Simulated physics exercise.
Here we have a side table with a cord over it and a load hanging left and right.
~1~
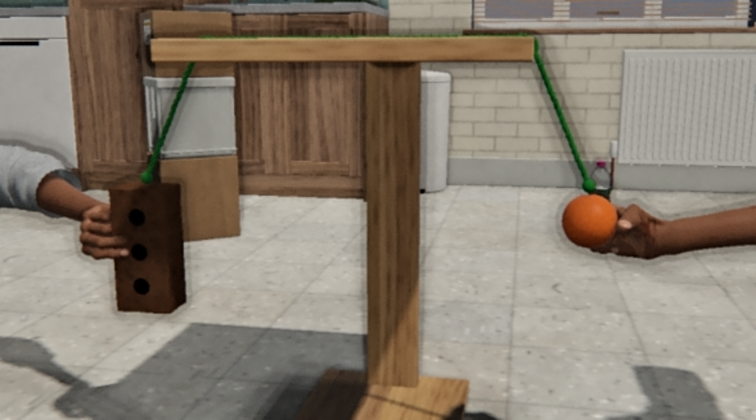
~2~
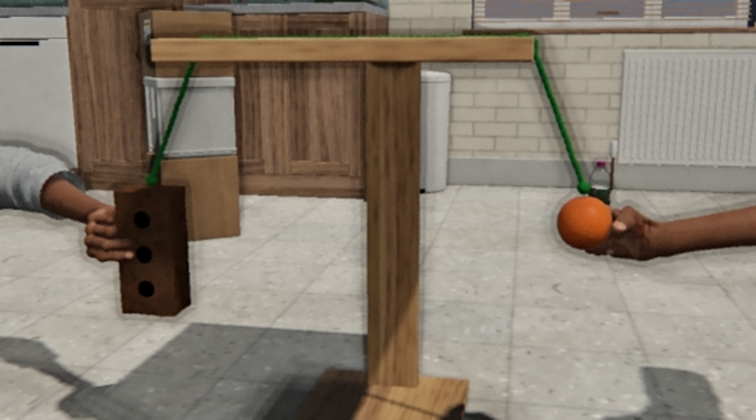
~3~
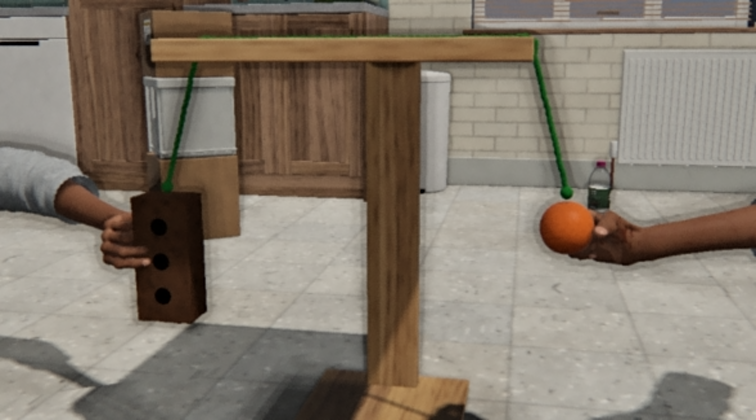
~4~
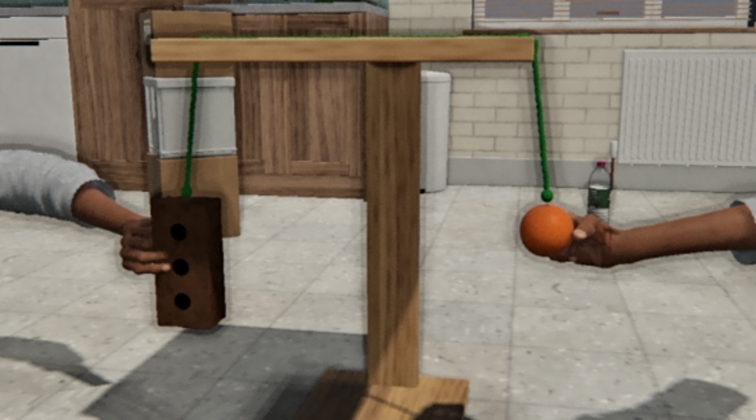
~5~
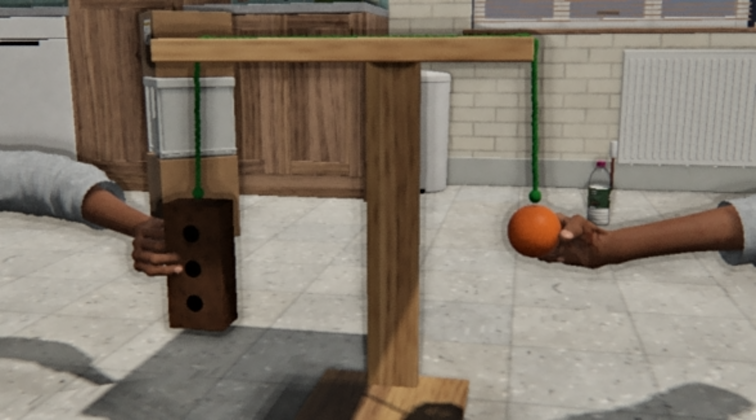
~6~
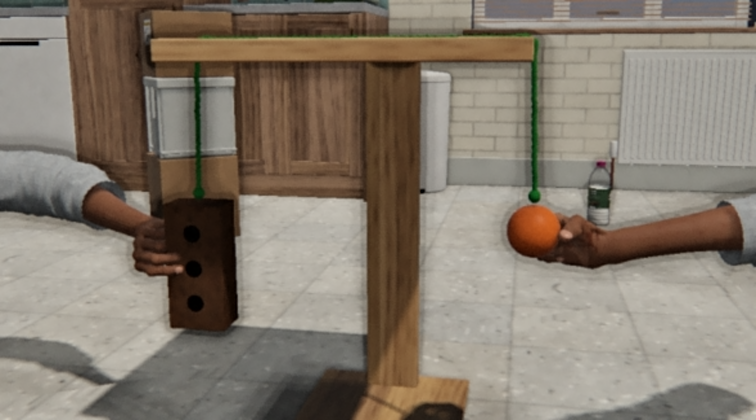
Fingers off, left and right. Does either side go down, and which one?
Outcome: The cord drops leftwards.
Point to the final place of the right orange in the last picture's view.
At about (562, 43).
Then, 0.54 s past the final frame, left brick lower near (214, 359); right orange higher near (591, 69).
Then, 1.10 s past the final frame, left brick down on the floor near (216, 396); right orange higher near (562, 42).
When it is over, left brick down on the floor near (210, 388); right orange higher near (562, 43). The cord goes down on the left.
